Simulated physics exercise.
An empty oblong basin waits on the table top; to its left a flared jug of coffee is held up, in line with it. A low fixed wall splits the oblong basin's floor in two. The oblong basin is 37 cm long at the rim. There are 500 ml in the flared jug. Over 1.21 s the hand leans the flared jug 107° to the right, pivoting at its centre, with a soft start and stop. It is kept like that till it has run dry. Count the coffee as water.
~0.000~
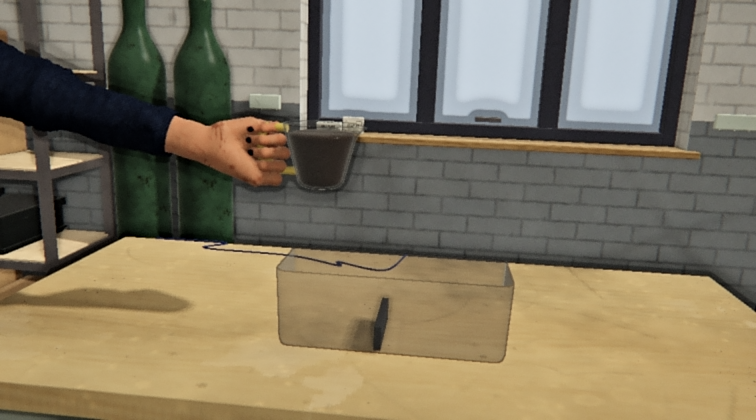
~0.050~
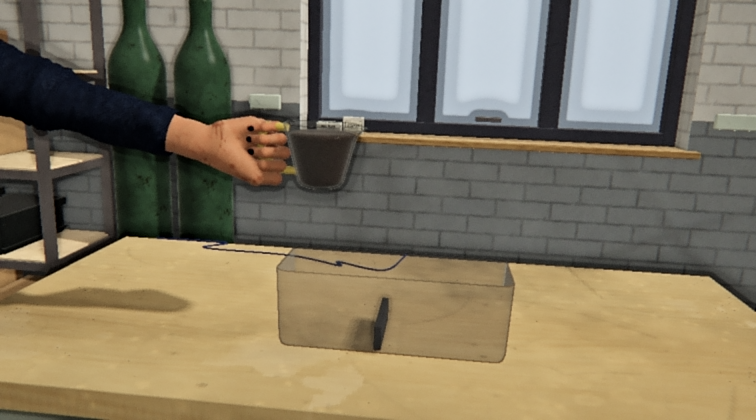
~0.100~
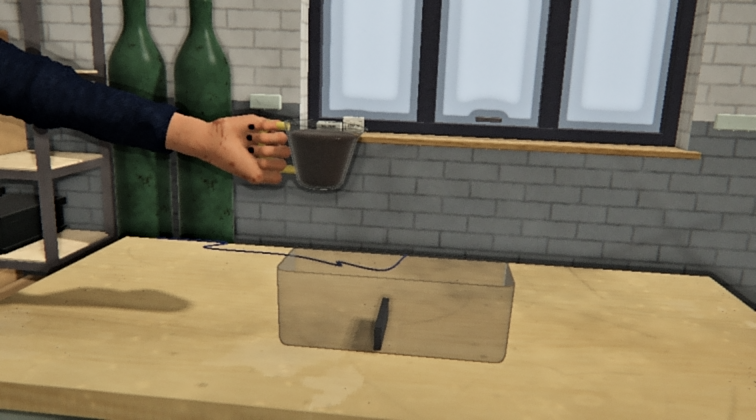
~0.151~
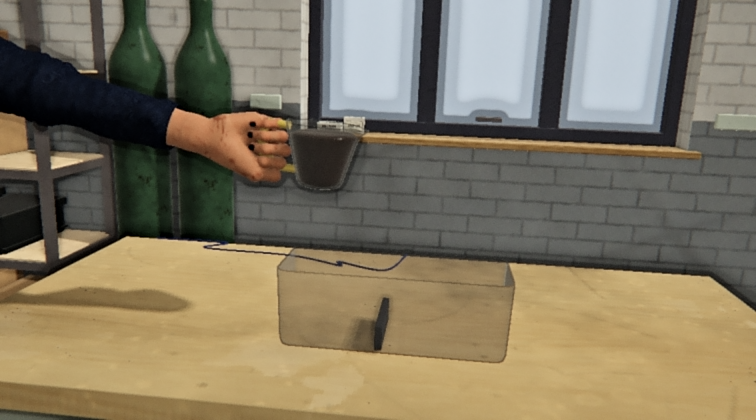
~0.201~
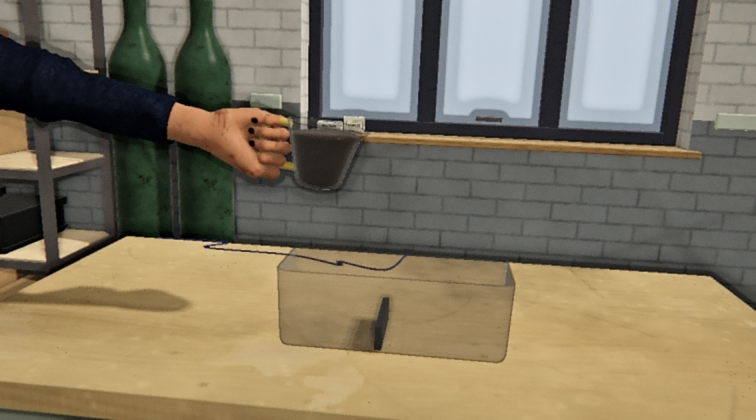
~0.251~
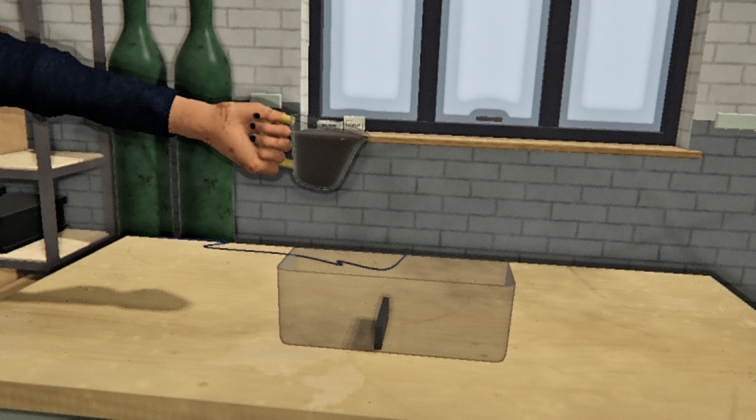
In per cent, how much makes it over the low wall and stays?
Roughly 86 per cent is past the wall.
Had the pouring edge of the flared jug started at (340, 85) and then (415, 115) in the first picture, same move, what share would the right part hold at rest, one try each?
In turn about 60 and 95 per cent.
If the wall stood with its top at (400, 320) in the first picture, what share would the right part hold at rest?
In that case some 60 per cent.
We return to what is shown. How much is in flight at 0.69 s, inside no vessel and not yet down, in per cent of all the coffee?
Near 28 in a hundred.
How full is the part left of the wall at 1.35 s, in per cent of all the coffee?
About 12 per cent.
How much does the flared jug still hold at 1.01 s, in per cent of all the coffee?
Some 7 per cent.
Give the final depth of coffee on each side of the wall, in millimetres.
Some 2 mm on the left and 18 mm on the right.
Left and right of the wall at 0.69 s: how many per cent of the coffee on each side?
Some 0 per cent left and 10 right.
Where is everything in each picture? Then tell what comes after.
It leans 0°; its right rim is at (367, 127); the coffee meets the walls at (290, 132) and (356, 135); the oblong basin's rim runs from (285, 258) to (510, 274); the wall's top is at (382, 312), in the first picture.
It leans 0°; its right rim is at (367, 128); the coffee meets the walls at (290, 131) and (356, 135), in the second picture.
It leans 2°; its right rim is at (368, 129); the coffee meets the walls at (291, 131) and (357, 136), in the third picture.
It leans 4°; its right rim is at (369, 131); the coffee meets the walls at (292, 131) and (358, 136), in the fourth picture.
It leans 7°; its right rim is at (370, 133); the coffee meets the walls at (293, 131) and (361, 136), in the fifth picture.
It leans 11°; its right rim is at (372, 136); the coffee meets the walls at (296, 132) and (363, 137), in the sixth picture.
After 0.69 s the tilt is 65° and 62 per cent is still to pour, 0 is left of the wall and 10 right of it.
After 1.01 s the tilt is 100° and 7 per cent is still to pour, 4 is left of the wall and 74 right of it.
After 1.35 s the tilt is 107° and 0 per cent is still to pour, 12 is left of the wall and 87 right of it.
After 1.71 s the tilt is 107° and 0 per cent is still to pour, 12 is left of the wall and 87 right of it.
In the end 12 per cent lies left of the wall, 86 right of it and 1 outside.
